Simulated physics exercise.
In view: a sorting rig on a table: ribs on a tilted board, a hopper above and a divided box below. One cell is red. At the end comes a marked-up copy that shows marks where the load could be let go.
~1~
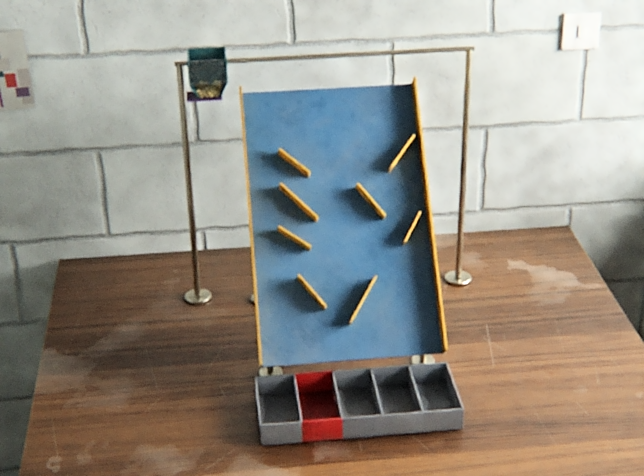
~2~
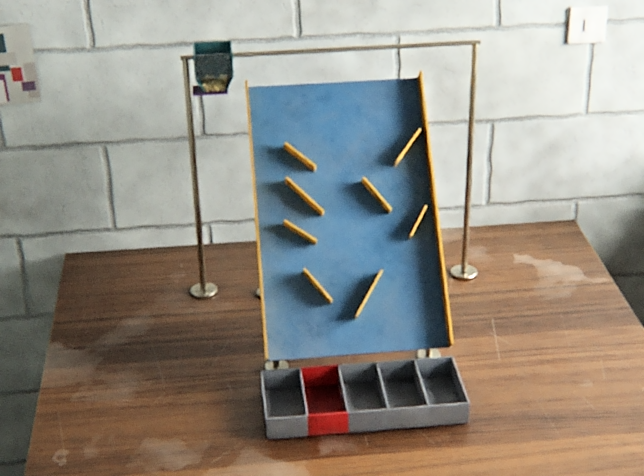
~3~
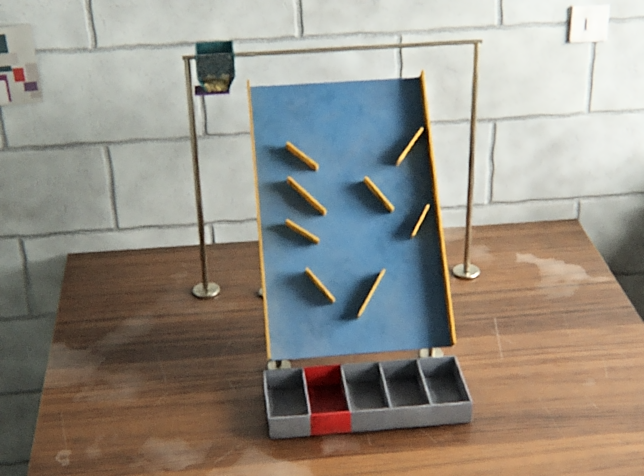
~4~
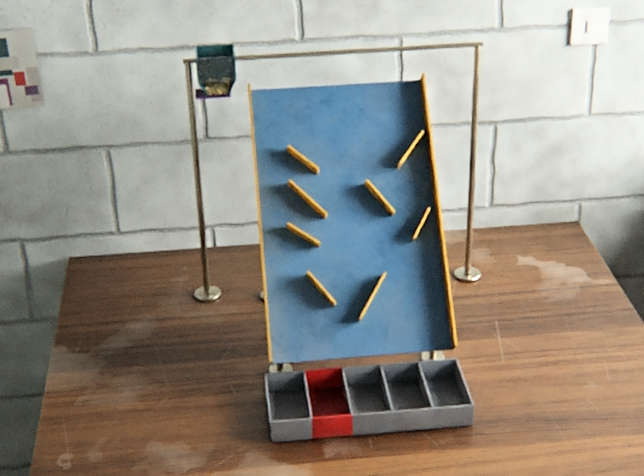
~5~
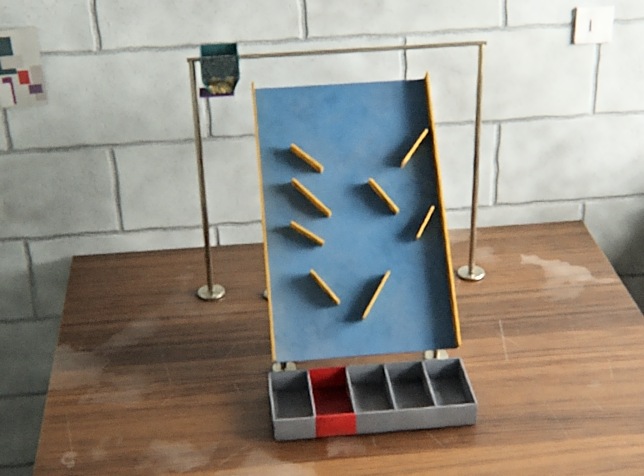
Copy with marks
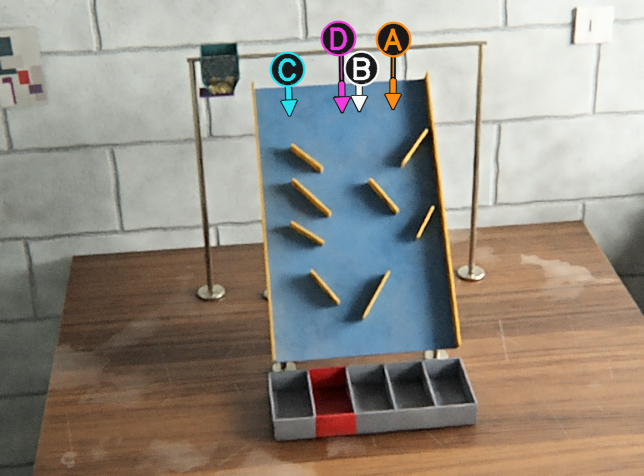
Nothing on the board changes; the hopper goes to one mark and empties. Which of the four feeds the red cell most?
Mark D.
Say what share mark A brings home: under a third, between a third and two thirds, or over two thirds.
It is under a third.
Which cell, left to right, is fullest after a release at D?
It is the second one.
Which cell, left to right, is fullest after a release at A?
The fourth from the left.
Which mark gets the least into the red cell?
It is A.
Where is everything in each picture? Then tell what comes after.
The first frame shows hopper at (209, 88), soya beans, door shut.
The second frame shows ribs (285, 143) to (316, 166), (396, 162) to (421, 129), (286, 177) to (324, 211).
The third frame shows ribs (366, 177) to (393, 208), (286, 220) to (319, 240), (413, 235) to (429, 205).
The fourth frame shows ribs (308, 271) to (335, 303), (360, 319) to (386, 272).
The fifth frame shows red cell at (336, 424), number 2 of 5 from the left.
On the marked copy, mark A meets the board at (392, 103); mark B meets the board at (359, 105); mark C meets the board at (289, 110); mark D meets the board at (342, 106).
Choosing A, a small part in the red cell, nearly all in other cells, a stray few outside the box.
Choosing B, about a third in the red cell, about half in other cells, a small part outside the box.
Choosing C, about a third in the red cell, about half in other cells, a small part outside the box.
Choosing D, about two thirds in the red cell, about a quarter in other cells, a stray few outside the box.
